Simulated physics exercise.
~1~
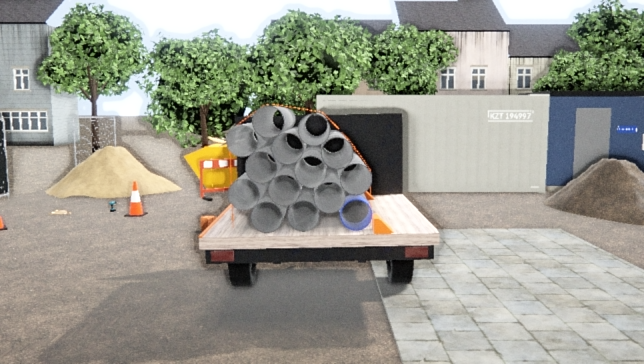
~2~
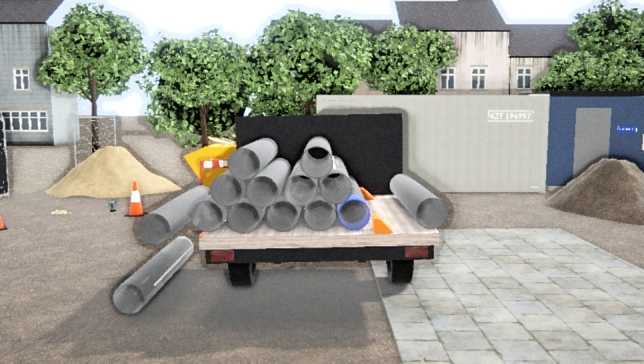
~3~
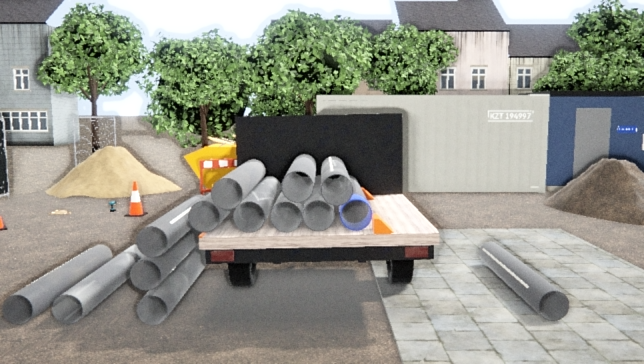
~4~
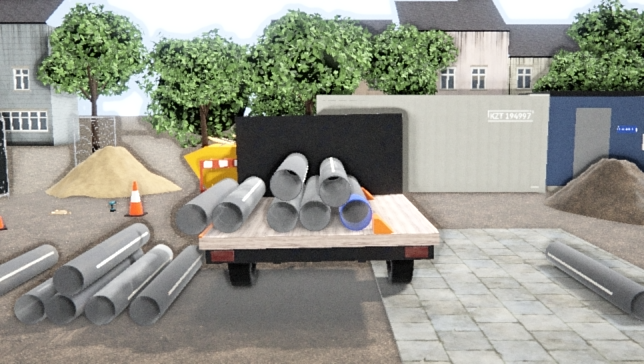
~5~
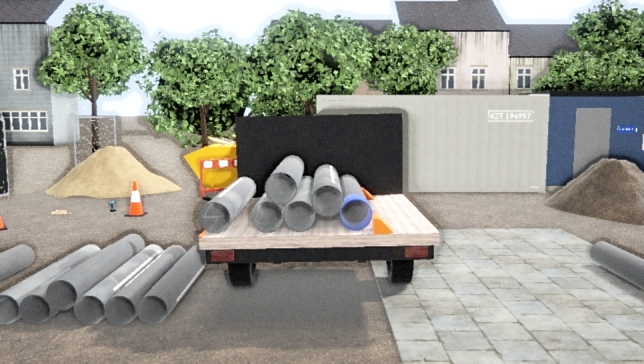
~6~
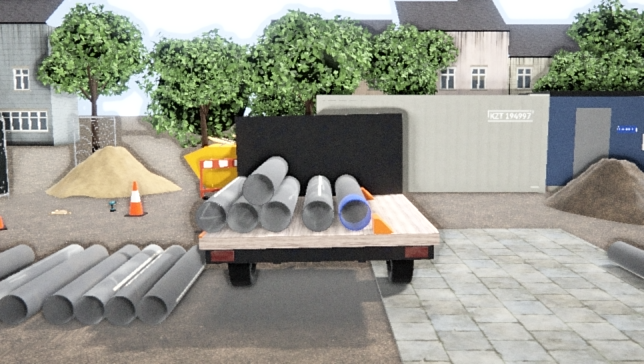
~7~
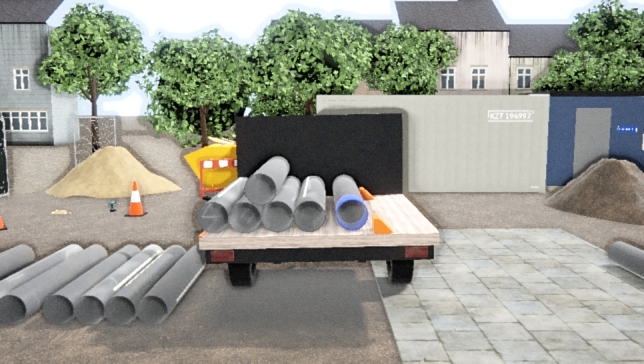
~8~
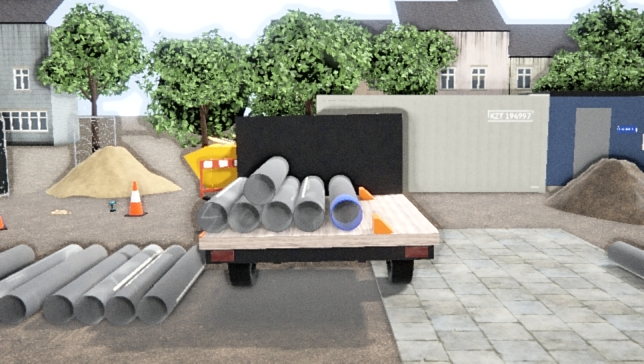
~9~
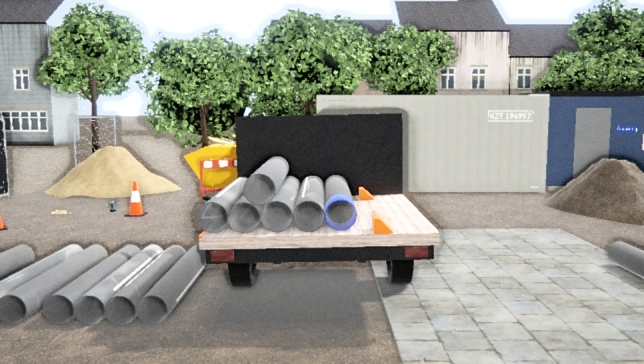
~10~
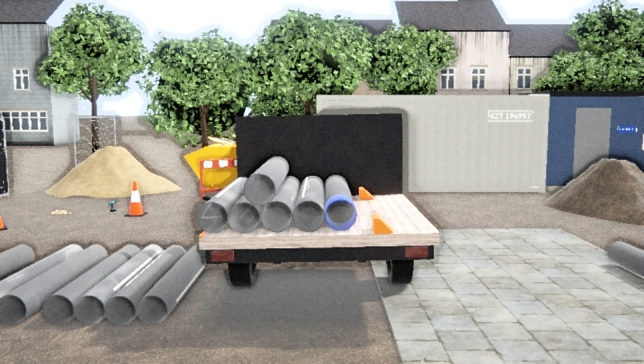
At the start, grey pipes and one blue pipe are stacked in a heap on the back of a parked flatbed trailer in a yard with sand piles and a traffic cone. The stack collapses, and grey pipes spill over the left edge while one drops off the right. Those on the left roll out across the ground, and the one on the right rolls away over the paving. The pipes still aboard settle lower, and the blue one shifts slightly left. It ends at rest on the deck beside the remaining grey pipes.
